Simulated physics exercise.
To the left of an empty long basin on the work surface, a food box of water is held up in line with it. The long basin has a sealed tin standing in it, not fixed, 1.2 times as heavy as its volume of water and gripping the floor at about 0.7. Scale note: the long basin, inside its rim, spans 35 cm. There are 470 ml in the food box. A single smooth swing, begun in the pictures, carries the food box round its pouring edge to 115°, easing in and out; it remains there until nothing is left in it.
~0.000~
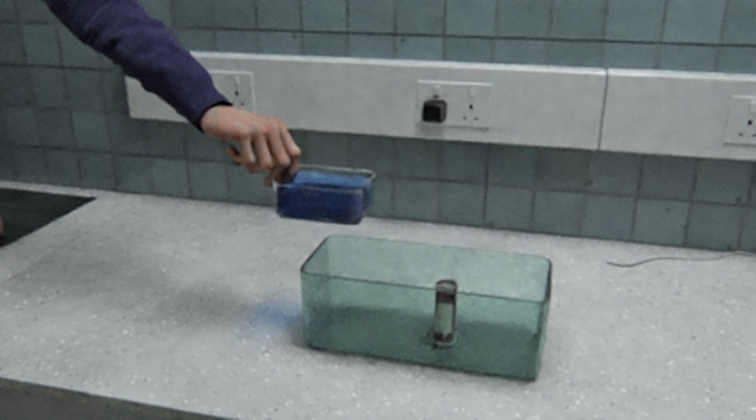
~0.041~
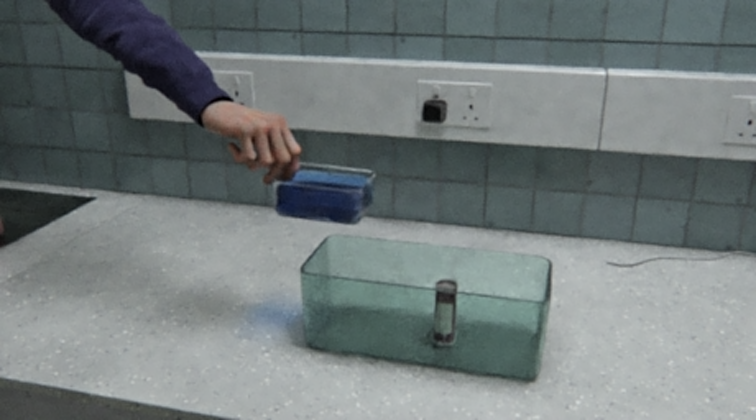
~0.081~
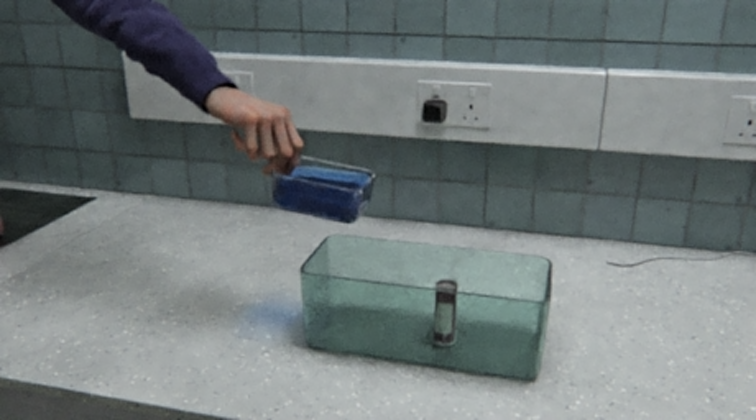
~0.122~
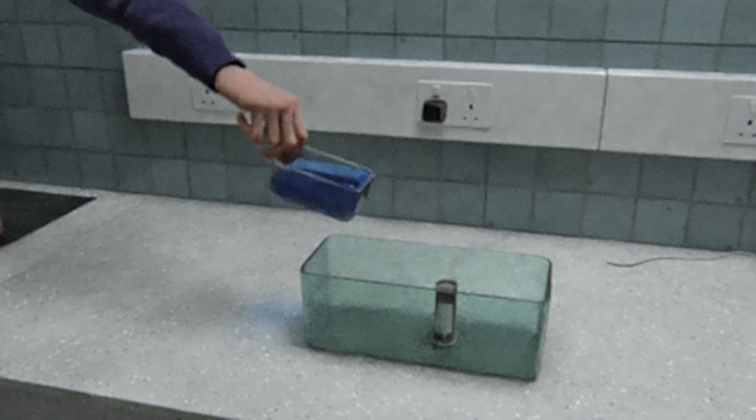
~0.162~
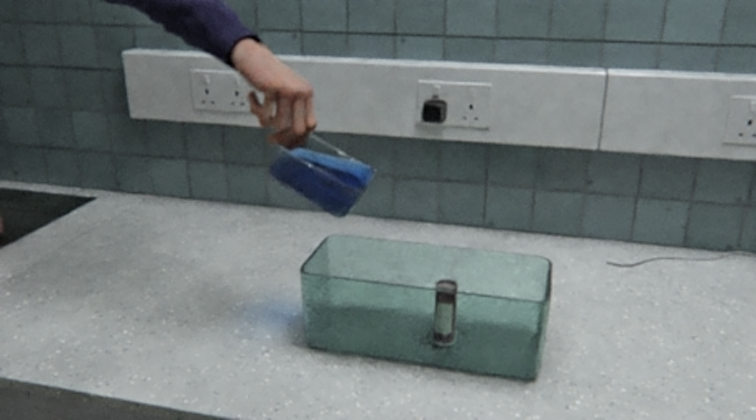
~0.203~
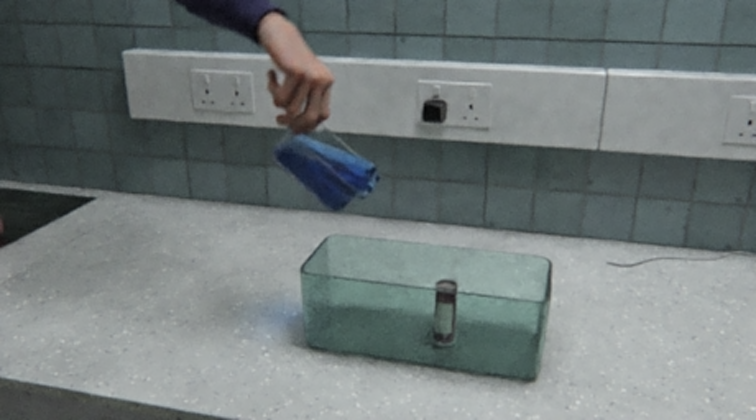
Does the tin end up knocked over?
No. It's going to keep its balance.
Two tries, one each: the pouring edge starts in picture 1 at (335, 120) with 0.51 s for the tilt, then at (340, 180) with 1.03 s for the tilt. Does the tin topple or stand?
Run one: It tumbles. Run two: It does not tip.
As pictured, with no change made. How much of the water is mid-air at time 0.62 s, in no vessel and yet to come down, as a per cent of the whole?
Roughly 7 %.
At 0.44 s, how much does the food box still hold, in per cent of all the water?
About 12 percent.
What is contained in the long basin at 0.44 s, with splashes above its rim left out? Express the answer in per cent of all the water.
Roughly 22 percent of it.
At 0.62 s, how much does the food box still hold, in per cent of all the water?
Remaining share: Approx. 0 %.
After 0.44 s the tilt is 110° and 12 per cent is still to pour; the tin stands where it began.
After 0.62 s the tilt is 115° and 0 per cent is still to pour; the tin stands where it began.
After 0.81 s the tilt is 115° and 0 per cent is still to pour; the tin stands where it began.
After 1.01 s the tilt is 115° and 0 per cent is still to pour; the tin stands where it began.
In the end the tin stands where it began.
